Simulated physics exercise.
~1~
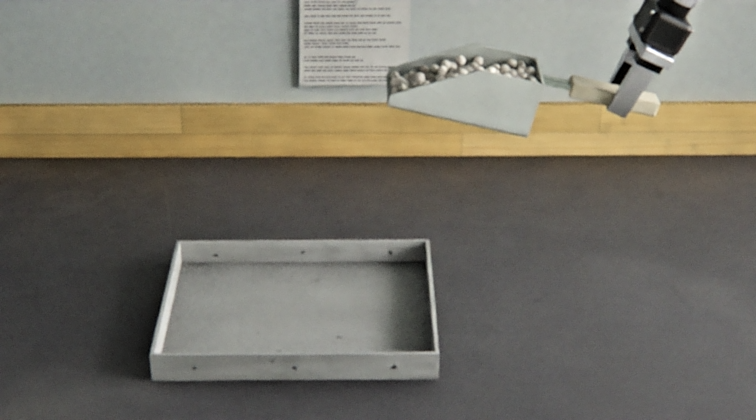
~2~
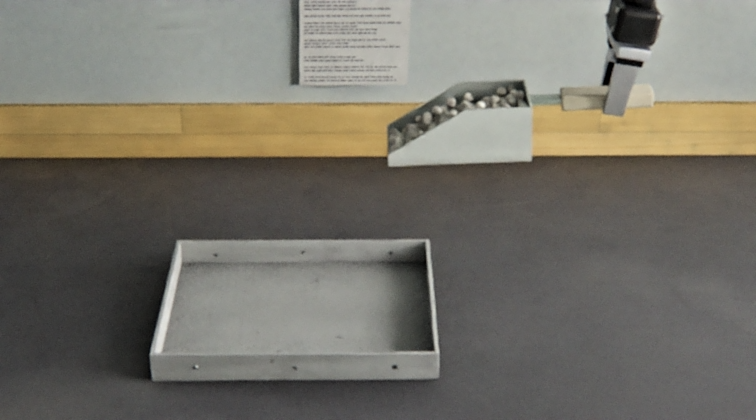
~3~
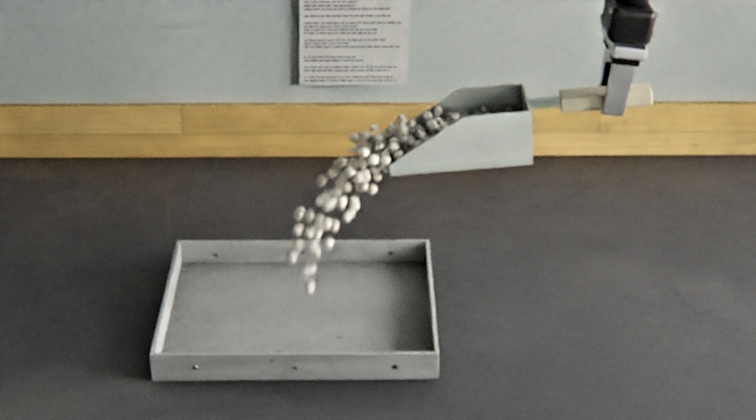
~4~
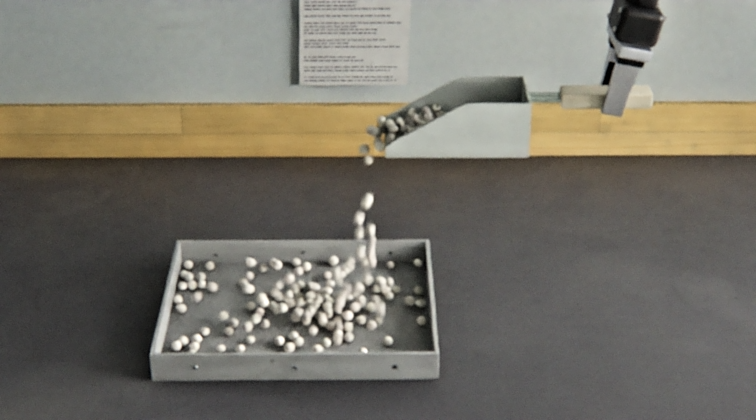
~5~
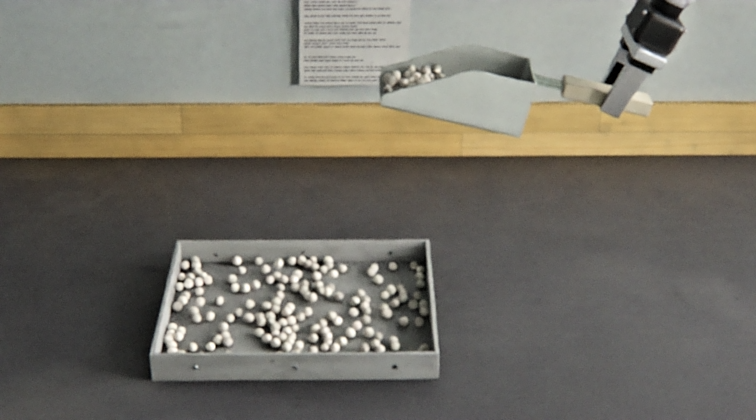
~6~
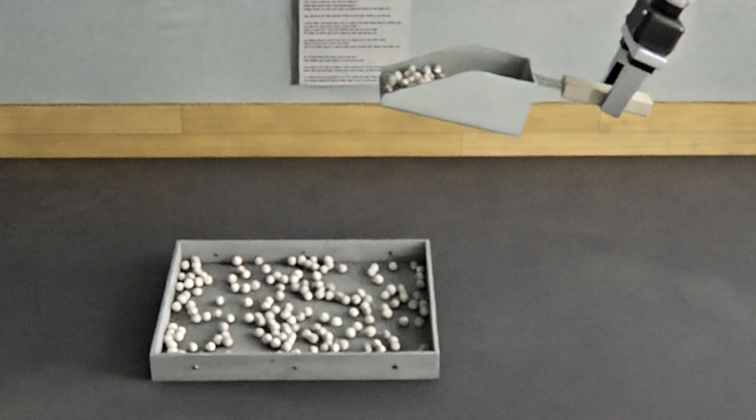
On a dark table top, a robot arm tips a scoop of pale beads, spilling many into a grey tray, then levels back holding the rest.
